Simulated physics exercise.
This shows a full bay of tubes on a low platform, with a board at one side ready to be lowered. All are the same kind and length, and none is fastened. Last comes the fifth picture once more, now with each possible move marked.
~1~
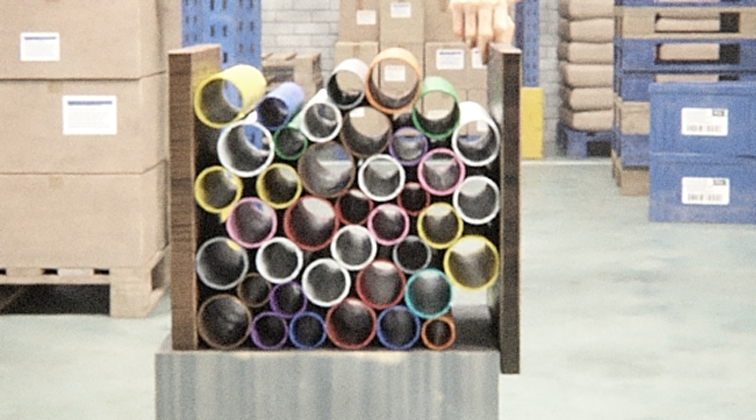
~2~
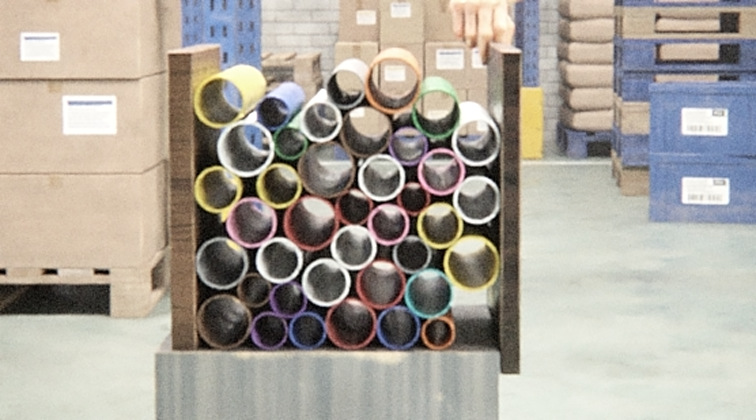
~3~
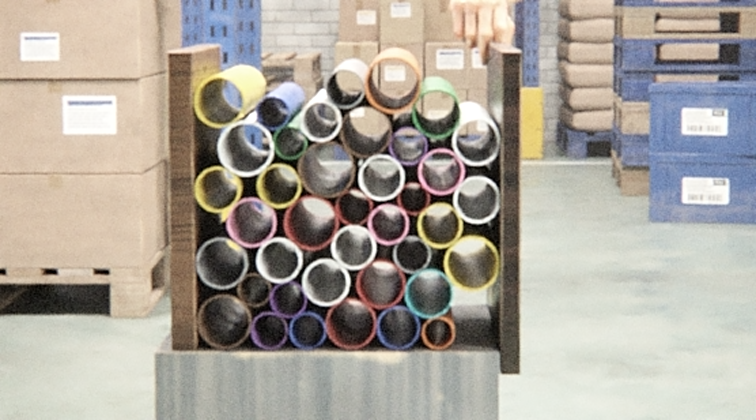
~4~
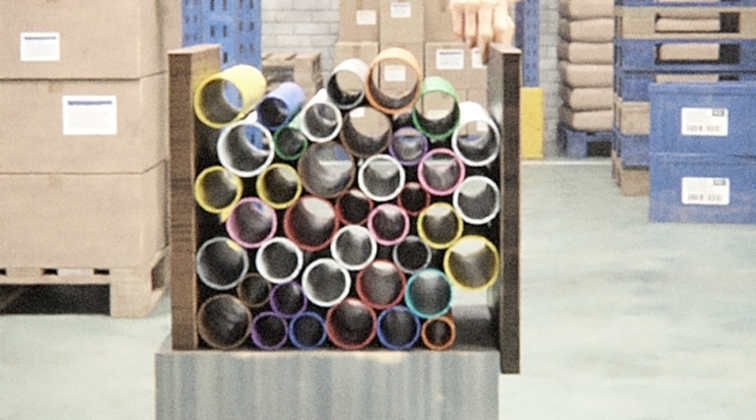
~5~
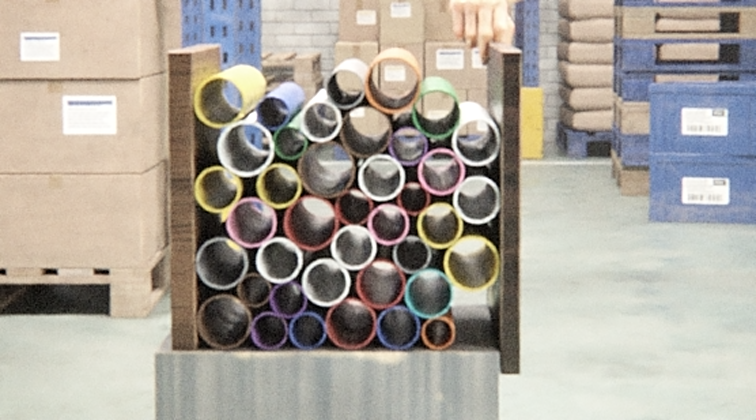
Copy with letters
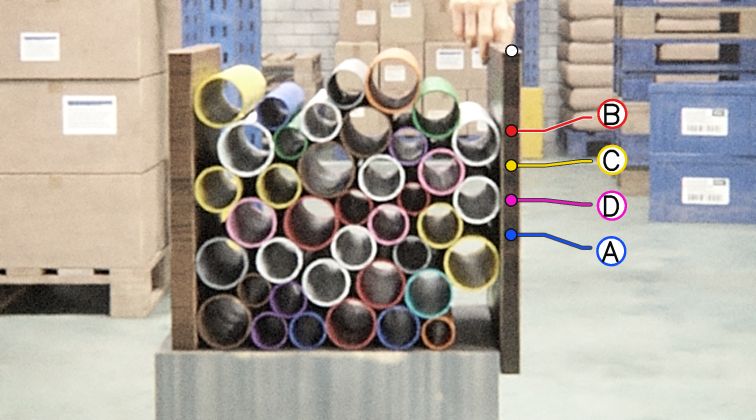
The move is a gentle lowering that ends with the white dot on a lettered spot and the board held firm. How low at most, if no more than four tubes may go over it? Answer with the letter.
The answer is mark A.
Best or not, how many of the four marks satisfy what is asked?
The number is four.
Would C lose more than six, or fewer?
At C, fewer than six.
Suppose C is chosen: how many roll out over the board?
At C the number is none.
On the copy, A at (511, 235); B at (512, 131); C at (511, 166); D at (511, 200); the white dot at (512, 51).
On A. First, top of the board (500, 153).
Then, top of the board (500, 234).
Finally, top of the board (500, 234), three out over the board.
By contrast, B none out over the board; C none out over the board; D three out over the board.
